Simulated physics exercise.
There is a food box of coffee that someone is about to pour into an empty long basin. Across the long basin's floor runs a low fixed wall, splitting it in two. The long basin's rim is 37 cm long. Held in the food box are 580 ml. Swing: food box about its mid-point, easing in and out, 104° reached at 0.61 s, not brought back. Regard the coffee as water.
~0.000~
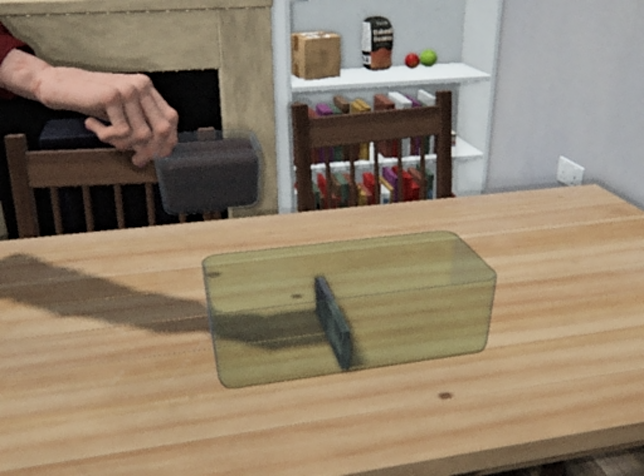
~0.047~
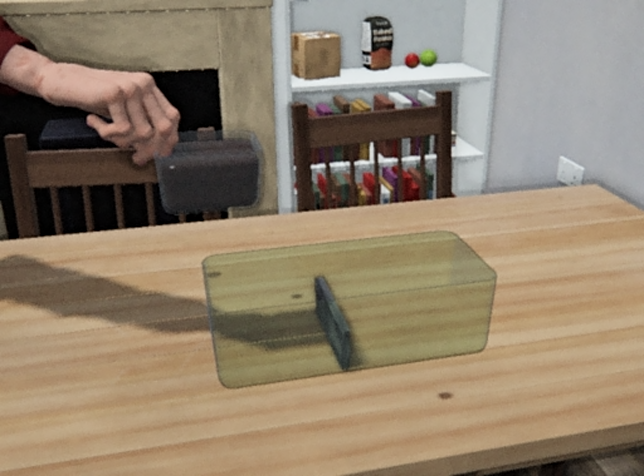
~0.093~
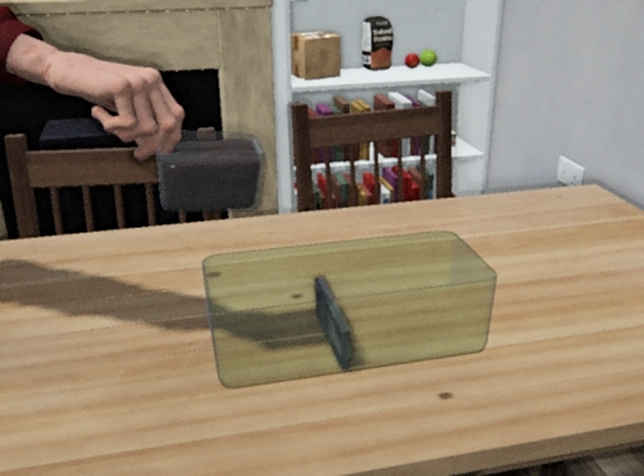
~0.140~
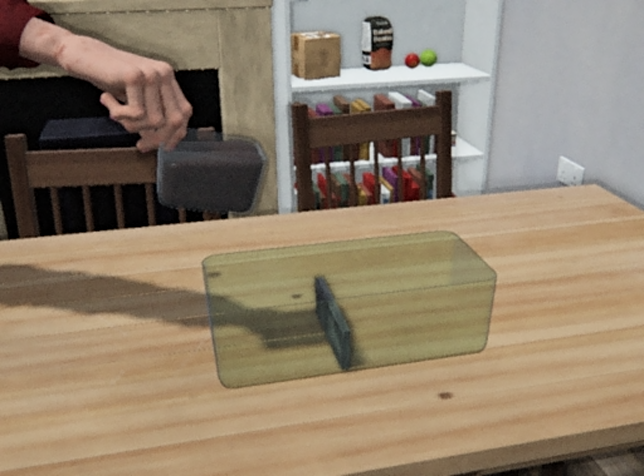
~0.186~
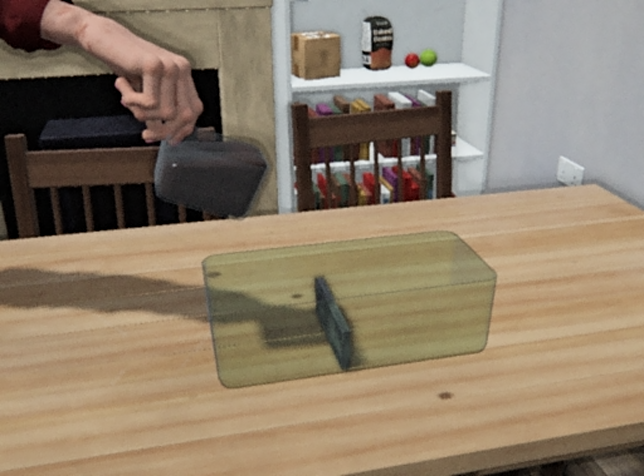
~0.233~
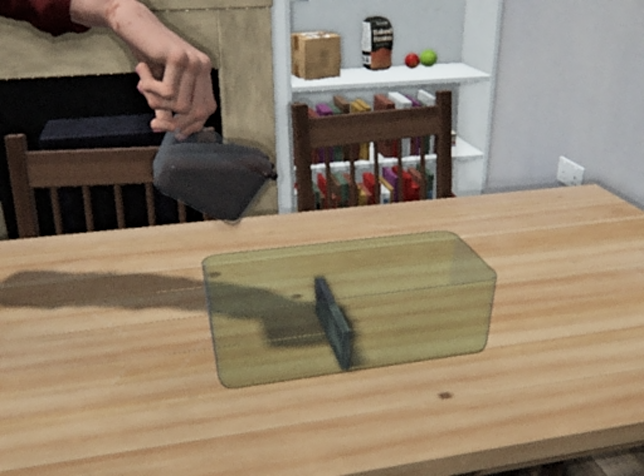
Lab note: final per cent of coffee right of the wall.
Approx. 9 %.
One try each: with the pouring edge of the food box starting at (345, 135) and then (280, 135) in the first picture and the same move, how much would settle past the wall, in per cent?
Around 95 per cent first, around 60 per cent next.
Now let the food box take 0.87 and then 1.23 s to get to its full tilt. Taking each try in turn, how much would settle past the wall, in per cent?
15 in a hundred, followed by 25 in a hundred.
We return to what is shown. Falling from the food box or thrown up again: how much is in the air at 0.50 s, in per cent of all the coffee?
Some 46 per cent.
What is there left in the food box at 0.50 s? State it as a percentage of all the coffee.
22 %.
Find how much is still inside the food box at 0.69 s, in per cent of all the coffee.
What remains is about 4 percent of it all.
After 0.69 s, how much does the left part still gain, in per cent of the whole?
It comes to some 6 per cent.
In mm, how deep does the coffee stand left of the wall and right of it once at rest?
Once settled, the left stands around 22 mm and the right around 2 mm.
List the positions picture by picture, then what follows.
In the first frame, it leans 0°; its right rim is at (257, 141); the coffee meets the walls at (158, 155) and (254, 148); the long basin's rim runs from (206, 285) to (475, 254); the wall's top is at (332, 303).
In the second frame, it leans 2°; its right rim is at (258, 142); the coffee meets the walls at (159, 154) and (255, 148).
In the third frame, it leans 6°; its right rim is at (260, 146); the coffee meets the walls at (159, 153) and (257, 149).
In the fourth frame, it leans 13°; its right rim is at (262, 152); the coffee meets the walls at (161, 152) and (259, 150).
In the fifth frame, it leans 22°; its right rim is at (264, 160); the coffee meets the walls at (162, 155) and (263, 154); 1 per cent is over the edge.
In the sixth frame, it leans 33°; its right rim is at (265, 170); the coffee meets the walls at (162, 156) and (260, 161); 6 per cent is over the edge.
Then, 0.50 s in, the tilt is 95° and 23 per cent is still to pour, 28 is left of the wall and 3 right of it.
Then, 0.69 s in, the tilt is 104° and 4 per cent is still to pour, 83 is left of the wall and 7 right of it.
Then, 0.89 s in, the tilt is 104° and 0 per cent is still to pour, 88 is left of the wall and 8 right of it.
Then, 1.11 s in, the tilt is 104° and 0 per cent is still to pour, 89 is left of the wall and 9 right of it.
Finally, 89 per cent lies left of the wall, 9 right of it and 2 outside.
